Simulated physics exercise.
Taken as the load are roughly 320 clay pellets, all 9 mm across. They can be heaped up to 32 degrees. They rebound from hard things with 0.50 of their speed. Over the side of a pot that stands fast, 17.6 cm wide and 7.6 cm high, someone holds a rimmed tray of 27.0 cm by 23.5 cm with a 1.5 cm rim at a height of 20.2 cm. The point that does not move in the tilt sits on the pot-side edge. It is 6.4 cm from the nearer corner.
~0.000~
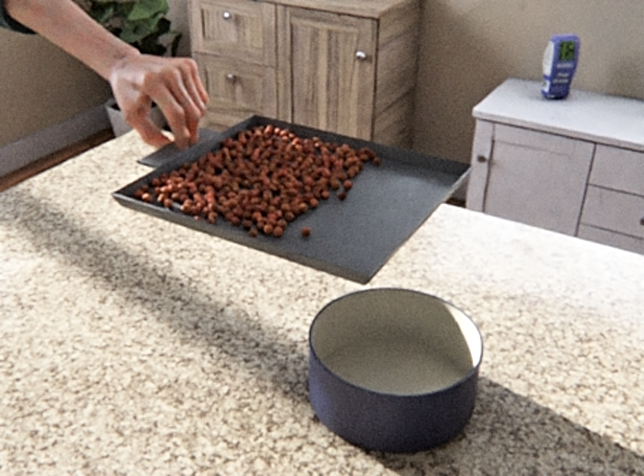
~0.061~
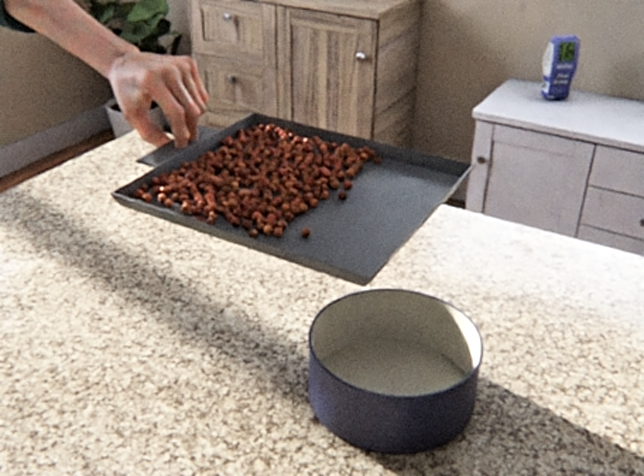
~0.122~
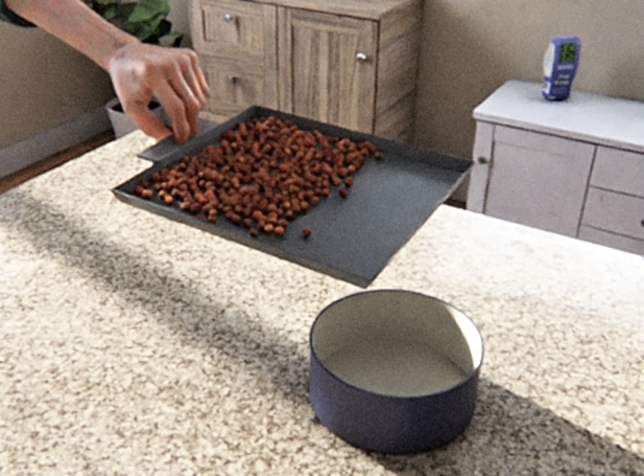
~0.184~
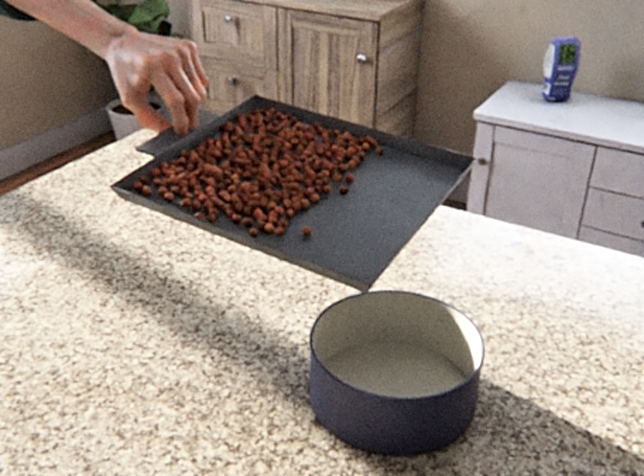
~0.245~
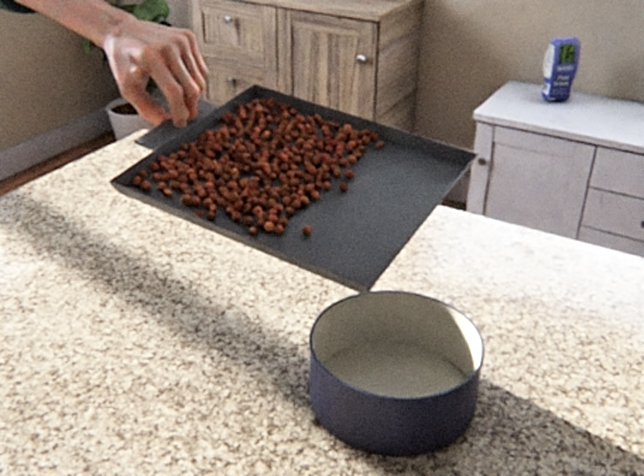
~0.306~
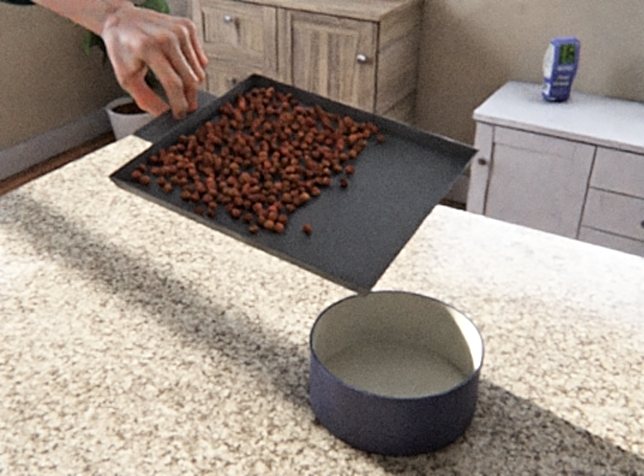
A hand slowly tilts a dark tray of reddish-brown pellets above a blue pot.
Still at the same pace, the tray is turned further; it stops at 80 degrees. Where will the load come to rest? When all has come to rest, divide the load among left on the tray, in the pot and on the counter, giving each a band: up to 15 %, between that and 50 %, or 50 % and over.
Tray: Up to 15 %; pot: Up to 15 %; counter: 50 % and over.
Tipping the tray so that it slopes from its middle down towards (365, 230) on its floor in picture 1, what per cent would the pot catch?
30 %.
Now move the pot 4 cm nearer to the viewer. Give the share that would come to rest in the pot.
About 65 %.
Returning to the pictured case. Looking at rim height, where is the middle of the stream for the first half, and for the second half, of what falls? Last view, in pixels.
Near (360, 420) at first, near (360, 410) afterwards.
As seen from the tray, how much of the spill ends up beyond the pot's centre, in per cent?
70 %.
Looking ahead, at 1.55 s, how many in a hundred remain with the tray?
About 85% of the load.
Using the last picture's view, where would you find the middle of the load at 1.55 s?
Approximately (327, 243) in the last view.
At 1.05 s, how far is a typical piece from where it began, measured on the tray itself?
Displacement on the tray: About 12 cm.
Then, at 1.05 s, tilt 43 degrees; the tray holds 95 %, the pot 0 %.
After 1.55 s, tilt 65 degrees; the tray holds 85 %, the pot 0 %.
After 2.12 s, tilt 80 degrees; the tray holds 5 %, the pot 5 %.
In the end, at 3.0 s, tray 0 %, pot 5 %, counter 95 %.
